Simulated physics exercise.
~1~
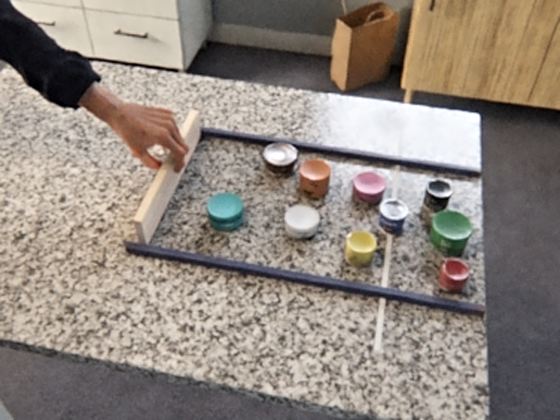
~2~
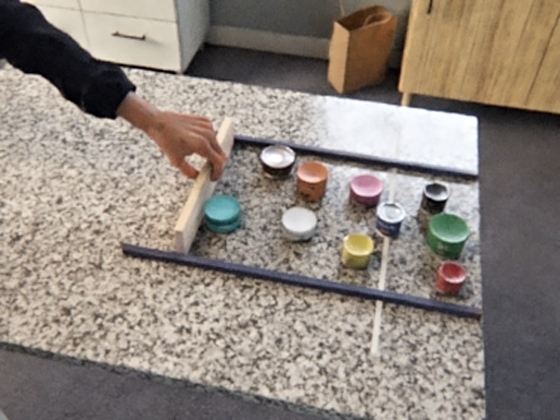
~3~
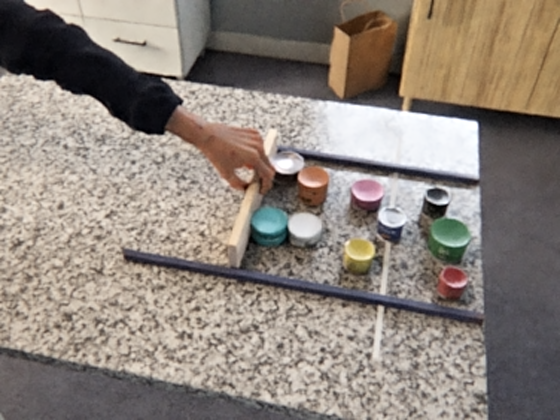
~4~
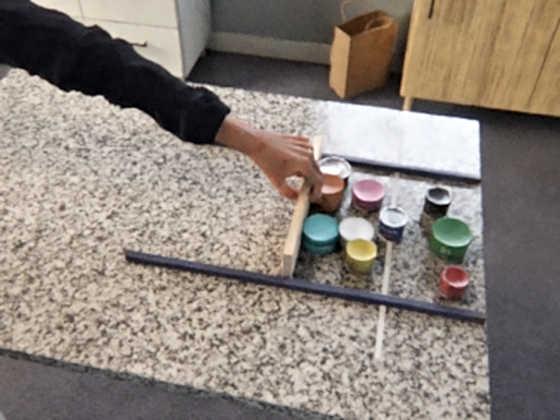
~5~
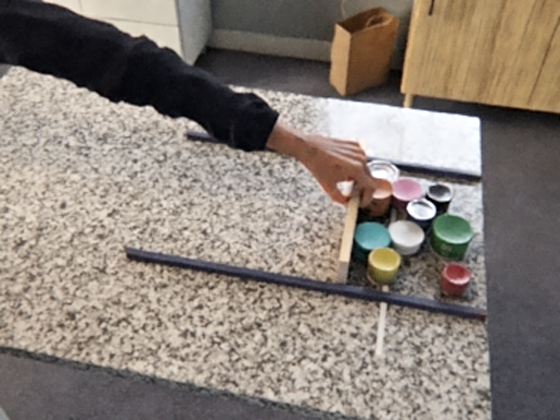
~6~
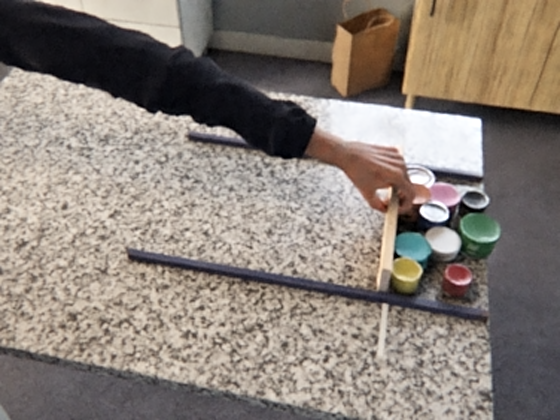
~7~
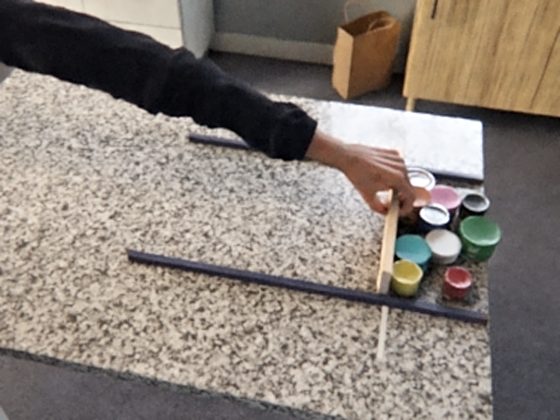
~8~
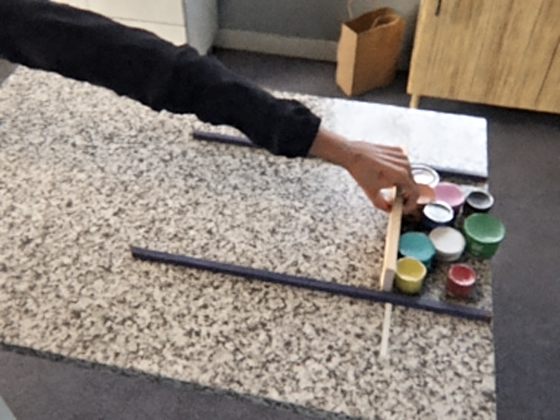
A hand slides an upright wooden board right, bunching colourful pots together on the speckled countertop.
